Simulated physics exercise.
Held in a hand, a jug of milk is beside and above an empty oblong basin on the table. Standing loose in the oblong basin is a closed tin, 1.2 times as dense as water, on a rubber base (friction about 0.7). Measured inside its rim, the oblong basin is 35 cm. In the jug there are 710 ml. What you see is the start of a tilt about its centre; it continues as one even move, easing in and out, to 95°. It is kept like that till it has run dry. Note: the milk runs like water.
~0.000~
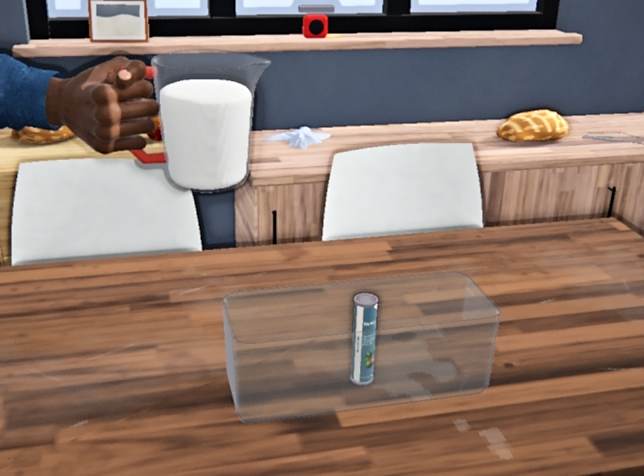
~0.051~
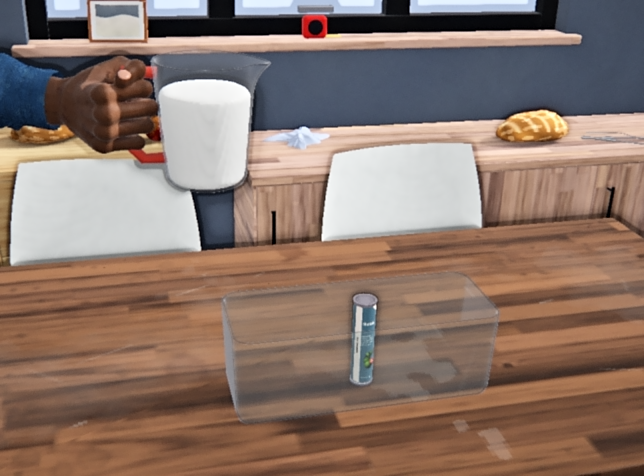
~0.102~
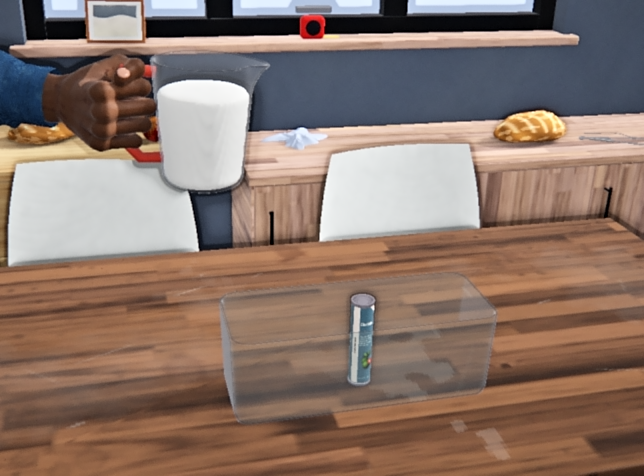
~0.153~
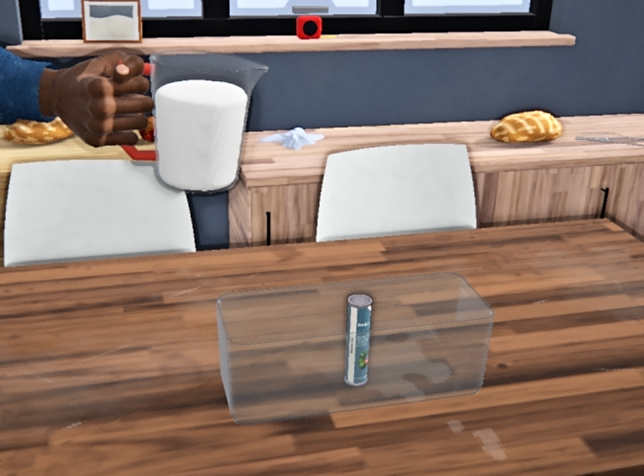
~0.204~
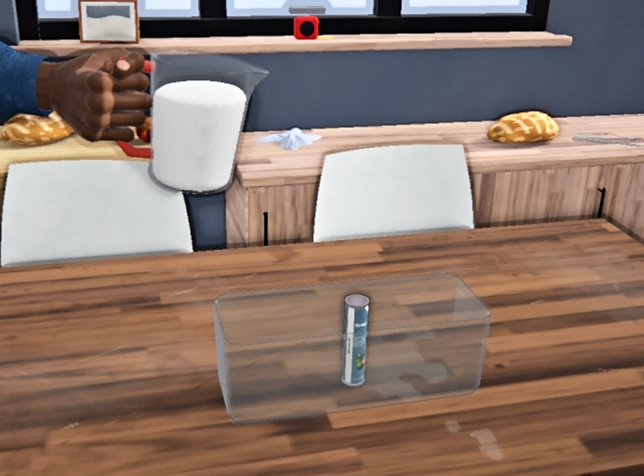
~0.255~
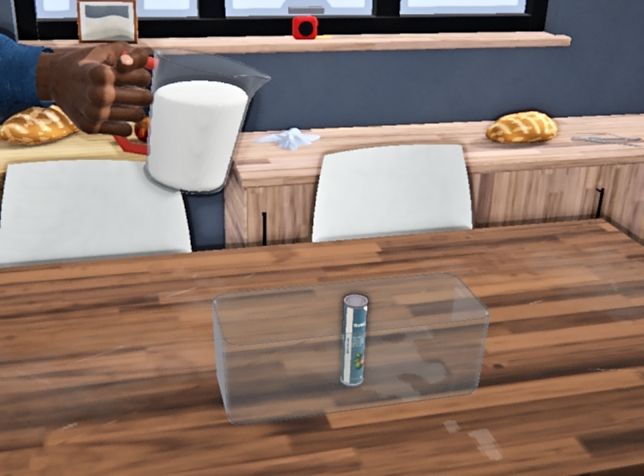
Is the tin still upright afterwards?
Looks like it can't take it.
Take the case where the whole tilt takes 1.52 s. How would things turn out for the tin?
Outcome - the tin comes down.
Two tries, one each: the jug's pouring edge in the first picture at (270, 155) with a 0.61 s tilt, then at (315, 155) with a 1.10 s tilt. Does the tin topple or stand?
Try 1: Still standing; try 2: Tipped over.
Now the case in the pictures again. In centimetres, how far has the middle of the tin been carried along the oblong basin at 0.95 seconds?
The tin has gone some 1 cm.
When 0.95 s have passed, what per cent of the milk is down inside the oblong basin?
I'd put it at roughly 24 per cent.
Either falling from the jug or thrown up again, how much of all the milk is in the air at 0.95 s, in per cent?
Near 32 percent.
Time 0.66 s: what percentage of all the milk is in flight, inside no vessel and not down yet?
I'd put it at about 10 percent.
By 0.66 s the tilt is 62° and 90 per cent is still to pour; the tin stands where it began.
By 0.95 s the tilt is 91° and 45 per cent is still to pour; the tin leans 8°.
By 1.26 s the tilt is 95° and 10 per cent is still to pour; the tin lies on its side.
By 1.60 s the tilt is 95° and 2 per cent is still to pour; the tin lies on its side.
At rest the tin lies on its side.
